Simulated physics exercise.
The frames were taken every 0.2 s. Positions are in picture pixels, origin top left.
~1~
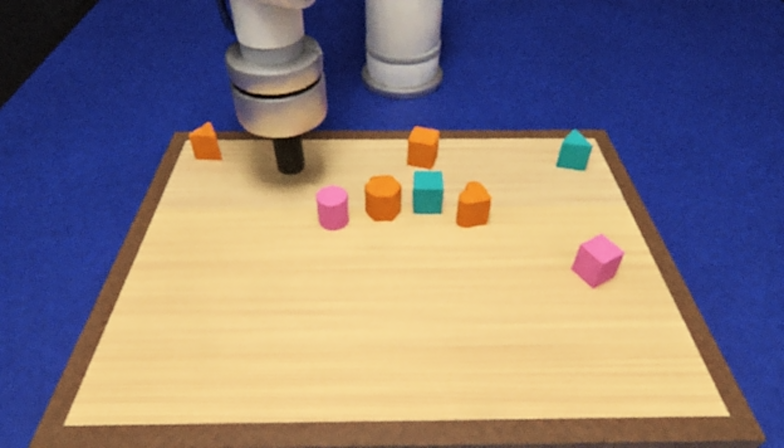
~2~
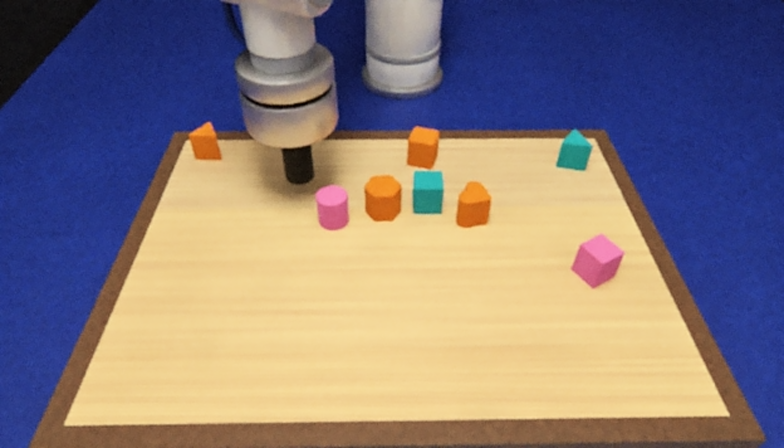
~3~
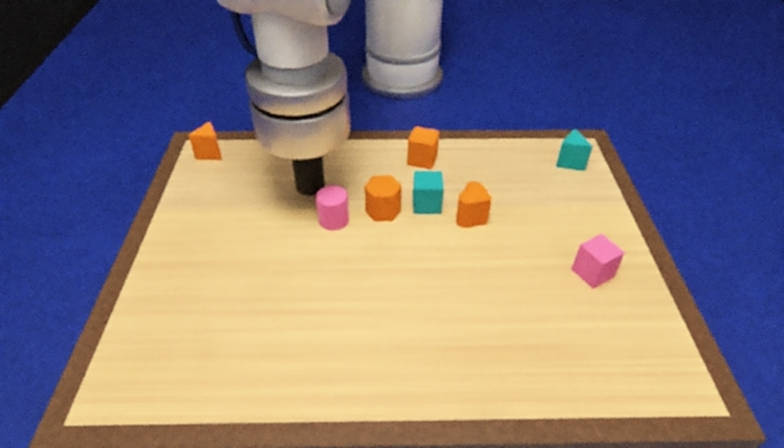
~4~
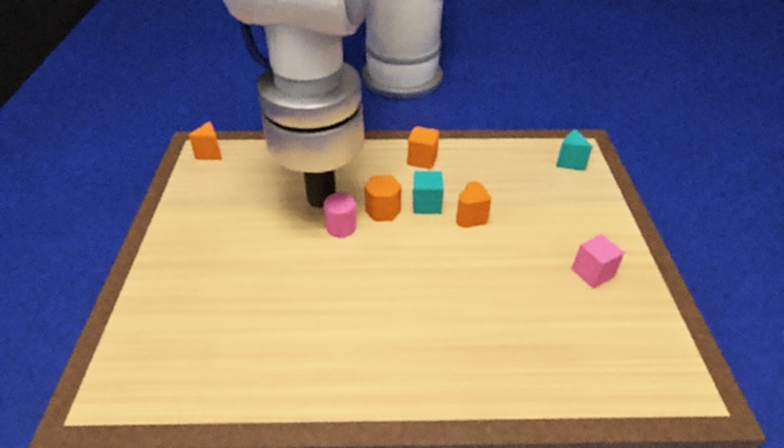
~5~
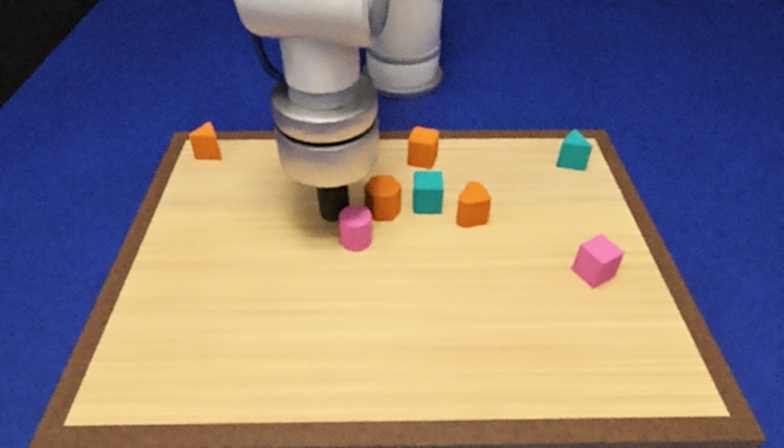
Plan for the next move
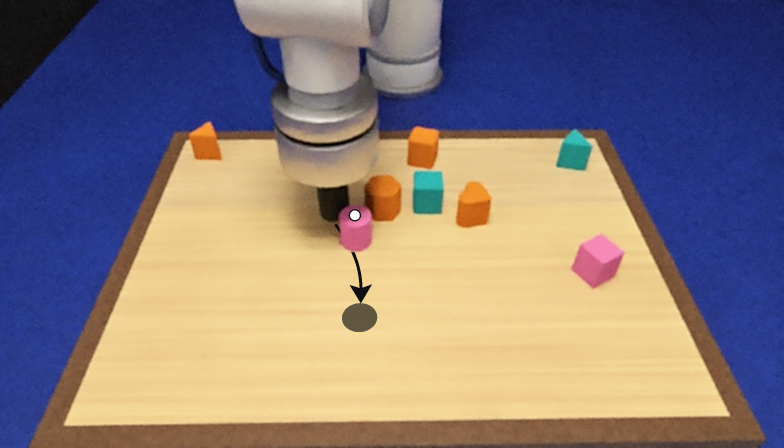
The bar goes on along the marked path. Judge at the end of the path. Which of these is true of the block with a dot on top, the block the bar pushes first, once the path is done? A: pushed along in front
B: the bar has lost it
I'll go with B - the bar has lost it.
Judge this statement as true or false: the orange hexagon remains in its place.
Answer: True.
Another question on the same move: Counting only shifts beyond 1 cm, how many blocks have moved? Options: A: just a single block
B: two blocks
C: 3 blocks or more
A - just a single block.
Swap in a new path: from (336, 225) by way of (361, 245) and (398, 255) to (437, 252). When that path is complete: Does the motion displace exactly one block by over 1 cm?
I'd say yes.
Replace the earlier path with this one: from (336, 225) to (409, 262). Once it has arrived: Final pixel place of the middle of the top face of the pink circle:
I'd say the pink circle ends with its top centre at (409, 262).
The line goes from (336, 225) via (352, 251) and (361, 282), ending at (360, 317); the dot is on the pink circle.
What follows on the original path. One third of the way, bar at (352, 238); pink circle at (381, 237).
Two thirds of the way, bar at (360, 270); pink circle at (393, 249).
At the end, bar at (359, 304); pink circle at (393, 249); orange hexagon unmoved.
